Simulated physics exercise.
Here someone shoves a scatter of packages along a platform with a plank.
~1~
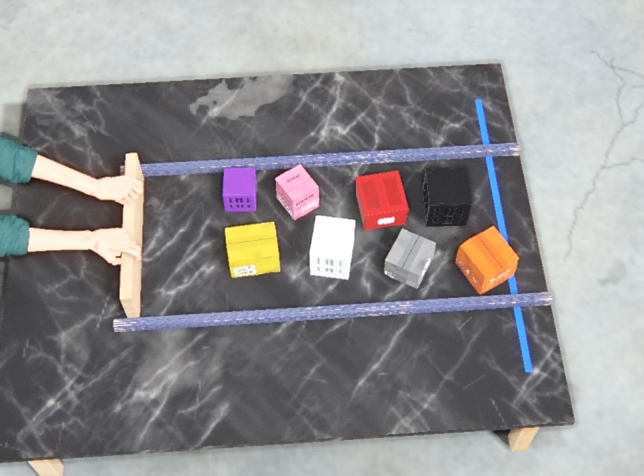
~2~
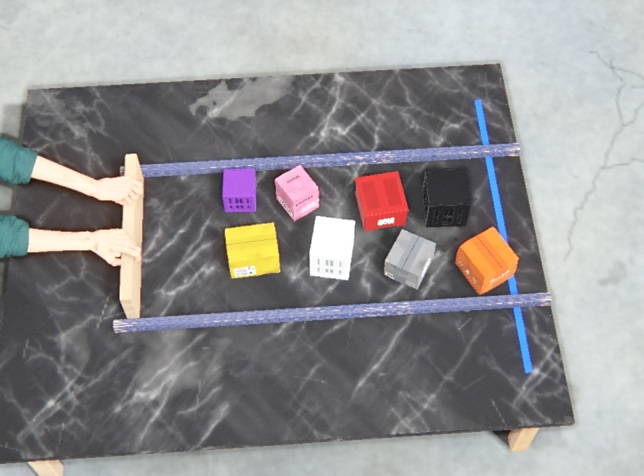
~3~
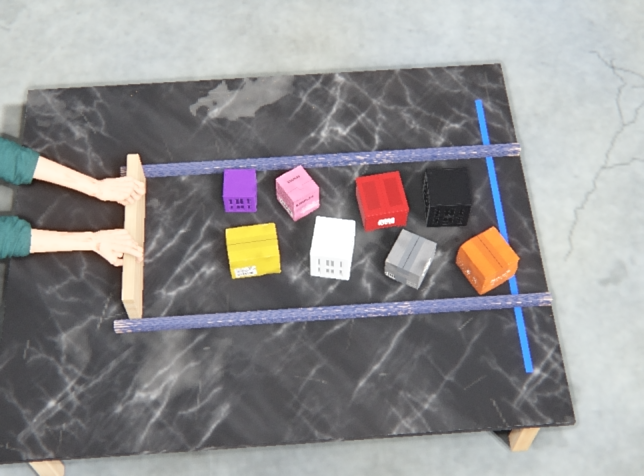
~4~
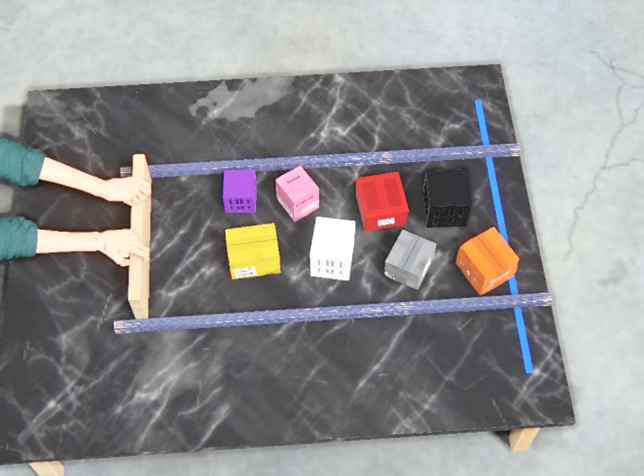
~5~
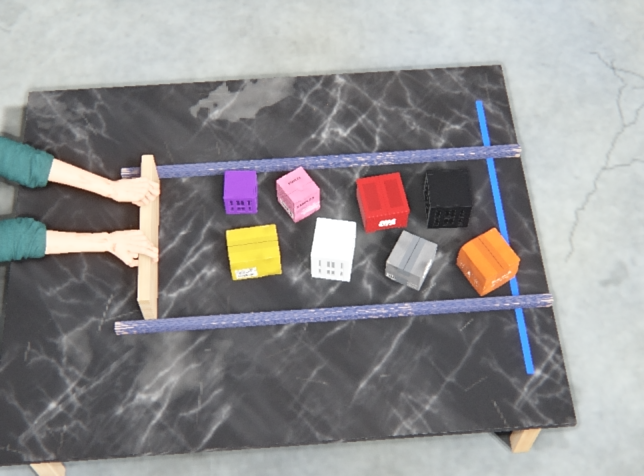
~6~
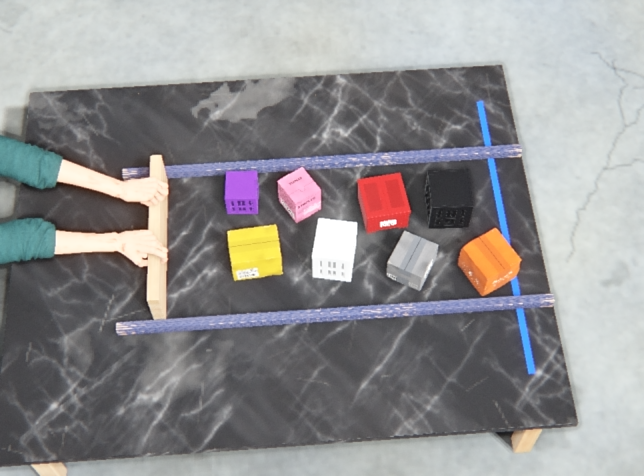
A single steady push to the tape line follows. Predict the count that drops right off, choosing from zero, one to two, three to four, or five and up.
The count is five and up.
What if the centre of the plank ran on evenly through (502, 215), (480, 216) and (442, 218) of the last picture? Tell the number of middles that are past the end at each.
Per position: 6 / 5 / 3.
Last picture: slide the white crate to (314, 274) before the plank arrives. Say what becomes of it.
Put there, it simply holds its spot.
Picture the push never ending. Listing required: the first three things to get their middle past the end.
Listing earliest first, you get the orange box, the black crate and the grey parcel.
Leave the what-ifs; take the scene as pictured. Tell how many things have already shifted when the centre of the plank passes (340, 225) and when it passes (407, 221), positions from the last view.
In order, the tallies are 8 and 8.
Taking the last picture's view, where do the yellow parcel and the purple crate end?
The yellow parcel stops around (534, 237); the purple crate around (512, 174).
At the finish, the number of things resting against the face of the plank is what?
It ends up touching 2.
Soon after, none off yet; orange box at rest near (489, 262); black crate at rest near (448, 199); grey parcel at rest near (412, 261).
Then, none off yet; orange box moved about its own width near (541, 263); black crate moved about its own width near (511, 204); grey parcel moved well along near (498, 253).
At rest, the number that fall off is five or more; fallen, pink box, white crate, red tote, grey parcel, black crate and orange box.
